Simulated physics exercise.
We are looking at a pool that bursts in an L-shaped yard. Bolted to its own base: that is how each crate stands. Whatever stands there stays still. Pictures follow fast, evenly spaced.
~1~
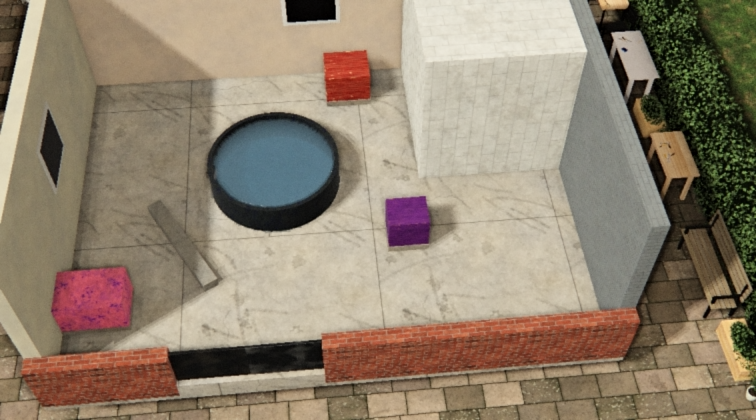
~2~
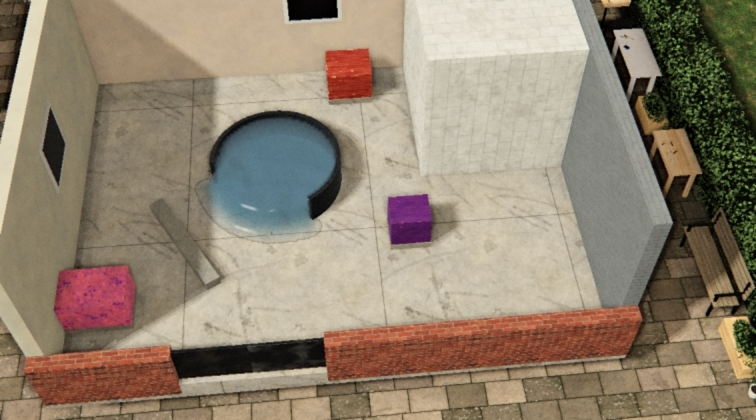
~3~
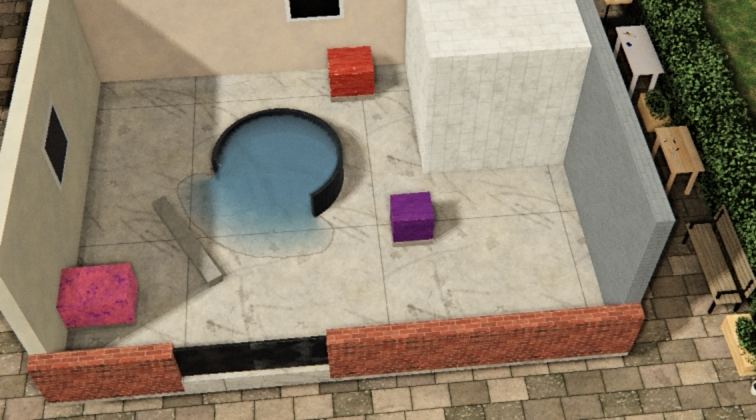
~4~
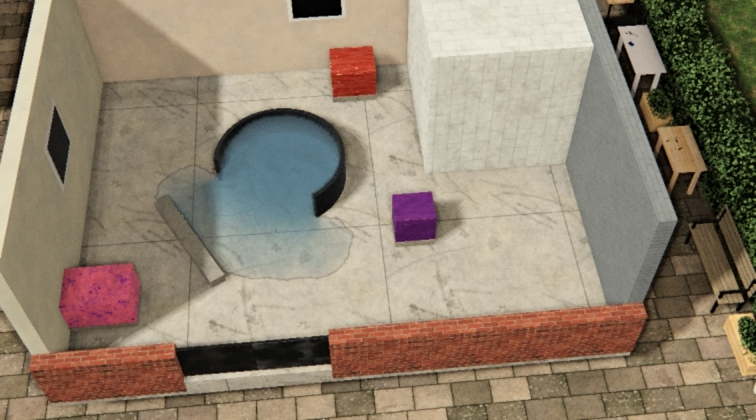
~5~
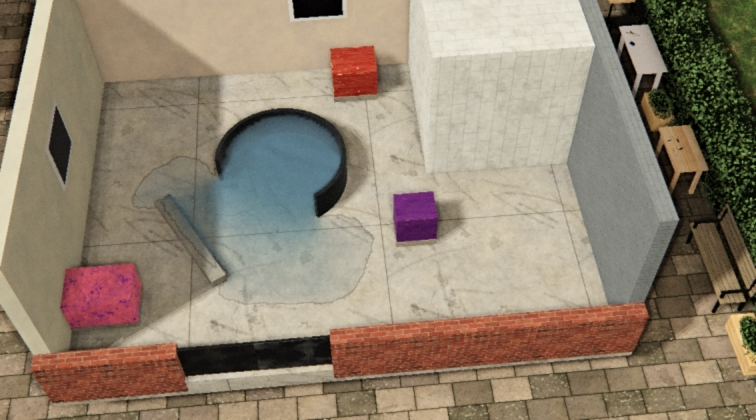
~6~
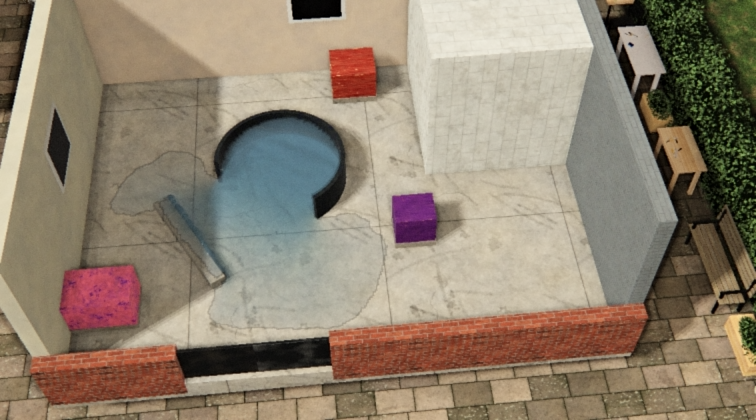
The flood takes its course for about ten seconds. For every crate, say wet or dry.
Purple crate - dry; pink crate - wet; red crate - dry.
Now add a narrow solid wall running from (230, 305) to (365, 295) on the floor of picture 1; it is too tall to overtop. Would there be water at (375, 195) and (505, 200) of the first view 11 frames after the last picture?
Untouched, untouched.
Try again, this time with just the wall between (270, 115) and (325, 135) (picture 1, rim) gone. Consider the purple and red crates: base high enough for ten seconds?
Note - purple crate is overtopped; red crate is overtopped.
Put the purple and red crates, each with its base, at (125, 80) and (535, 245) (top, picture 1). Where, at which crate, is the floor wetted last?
Answer: The red one.
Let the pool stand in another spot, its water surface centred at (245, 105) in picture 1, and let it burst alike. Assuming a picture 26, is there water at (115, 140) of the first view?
Submerged.
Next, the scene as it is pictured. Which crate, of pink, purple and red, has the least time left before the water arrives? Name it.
My pick is the crate marked purple.
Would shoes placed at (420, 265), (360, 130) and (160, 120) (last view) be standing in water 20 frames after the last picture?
Result by point, in sequence: Waterlogged, then unwetted, then waterlogged.
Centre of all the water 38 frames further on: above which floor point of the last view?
I reckon somewhere around (314, 240).
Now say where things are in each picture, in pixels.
The round pool at (273, 162) is whole and still, in the first picture.
Water pours out at (247, 216) and has run to (202, 185), in the second picture.
The front is at (186, 184), out from the gap at (250, 215), in the third picture.
Water pours out at (252, 216) and has run to (167, 185), in the fourth picture.
Water pours out at (254, 216) and has run to (347, 287), in the fifth picture.
Water pours out at (253, 218) and has run to (340, 316), in the sixth picture.
A moment on, water covers 30 % of the floor; the purple crate water round its plinth, the pink crate not reached, the red crate not reached.
Next, water covers 40 % of the floor; the purple crate water round its plinth, the pink crate water round its plinth, the red crate not reached.
Then, water covers 55 % of the floor; the purple crate water round its plinth, the pink crate water round its plinth, the red crate not reached.
Later, water covers 70 % of the floor; the purple crate water round its plinth, the pink crate water round its plinth, the red crate water round its plinth.
In the end, water covers 95 % of the floor; the purple crate stayed above the water, the pink crate was topped, the red crate stayed above the water.
